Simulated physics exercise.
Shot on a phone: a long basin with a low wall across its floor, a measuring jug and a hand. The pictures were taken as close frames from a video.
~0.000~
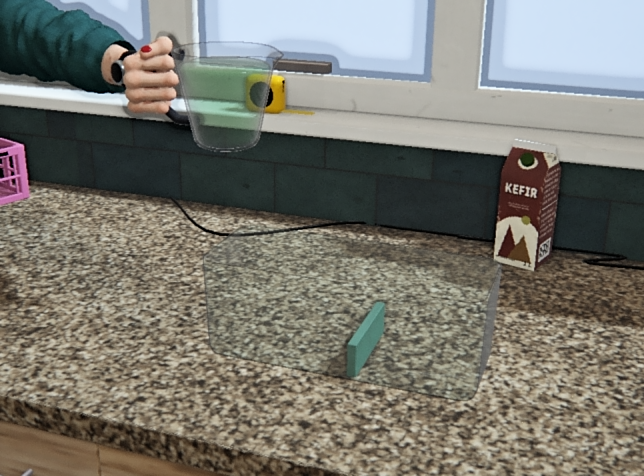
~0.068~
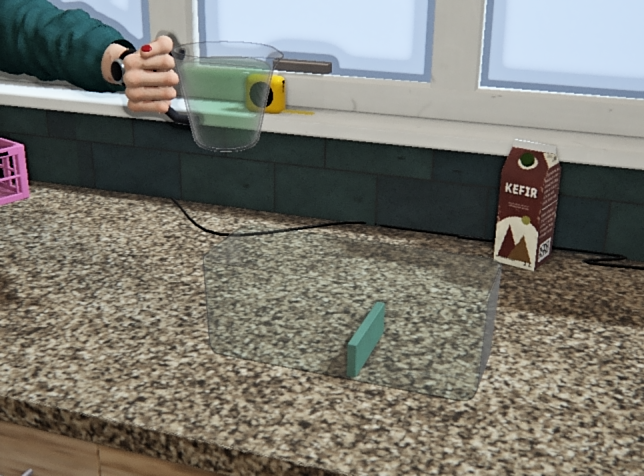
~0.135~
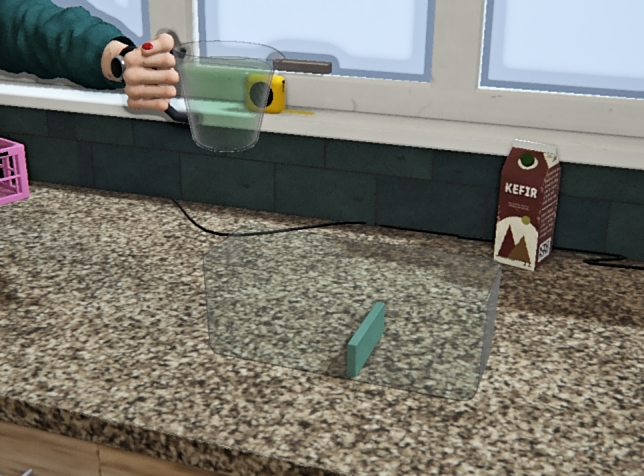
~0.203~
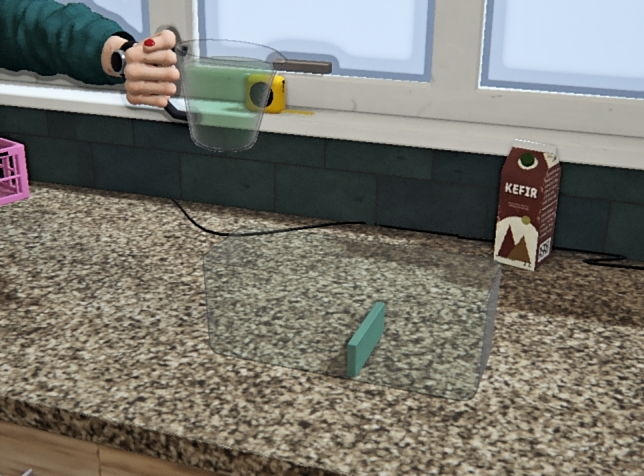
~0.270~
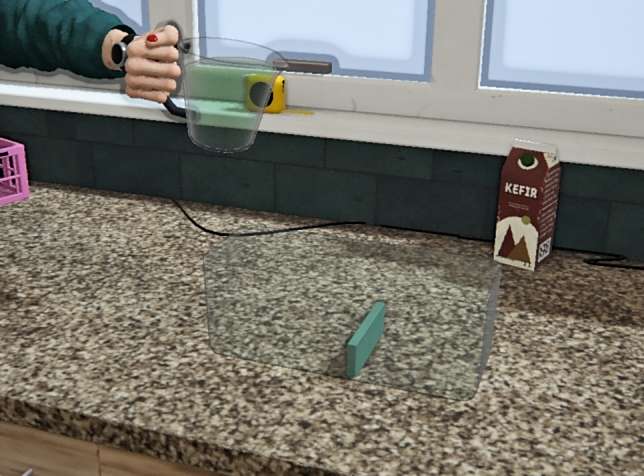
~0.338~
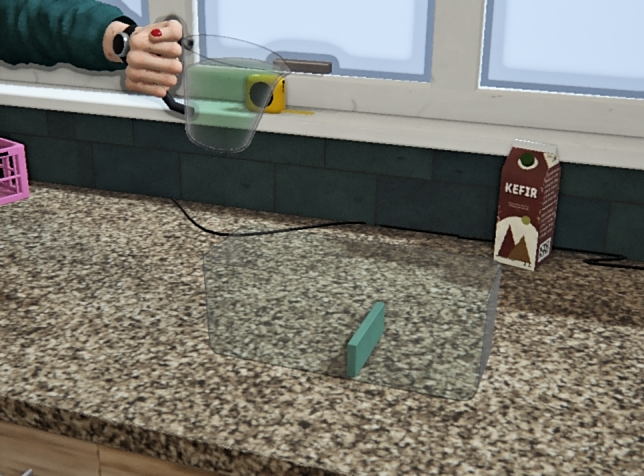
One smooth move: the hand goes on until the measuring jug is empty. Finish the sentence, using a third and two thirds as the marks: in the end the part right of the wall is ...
Less than a third of the whole.
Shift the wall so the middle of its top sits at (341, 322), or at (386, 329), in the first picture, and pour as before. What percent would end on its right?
It would come to roughly 60 per cent the first time and roughly 5 per cent the second.
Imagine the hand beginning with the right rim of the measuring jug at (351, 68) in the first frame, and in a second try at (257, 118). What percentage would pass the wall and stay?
First try: About 90 %; second try: About 5 %.
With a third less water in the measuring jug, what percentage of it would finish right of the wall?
Something like 5 per cent, give or take.
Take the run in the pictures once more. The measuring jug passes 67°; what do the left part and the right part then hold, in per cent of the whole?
On the left 10 %, on the right 0 %.
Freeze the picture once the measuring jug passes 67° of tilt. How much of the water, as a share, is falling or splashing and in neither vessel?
Near 25 %.
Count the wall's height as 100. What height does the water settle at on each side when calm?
I'd say about 50 for the left and about 10 for the right.
After 0.84 s the tilt is 67° and 64 per cent is still to pour, 11 is left of the wall and 1 right of it.
After 1.20 s the tilt is 102° and 8 per cent is still to pour, 66 is left of the wall and 10 right of it.
After 1.58 s the tilt is 113° and 0 per cent is still to pour, 83 is left of the wall and 13 right of it.
After 2.00 s the tilt is 113° and 0 per cent is still to pour, 82 is left of the wall and 14 right of it.
In the end 82 per cent lies left of the wall, 14 right of it and 4 outside.
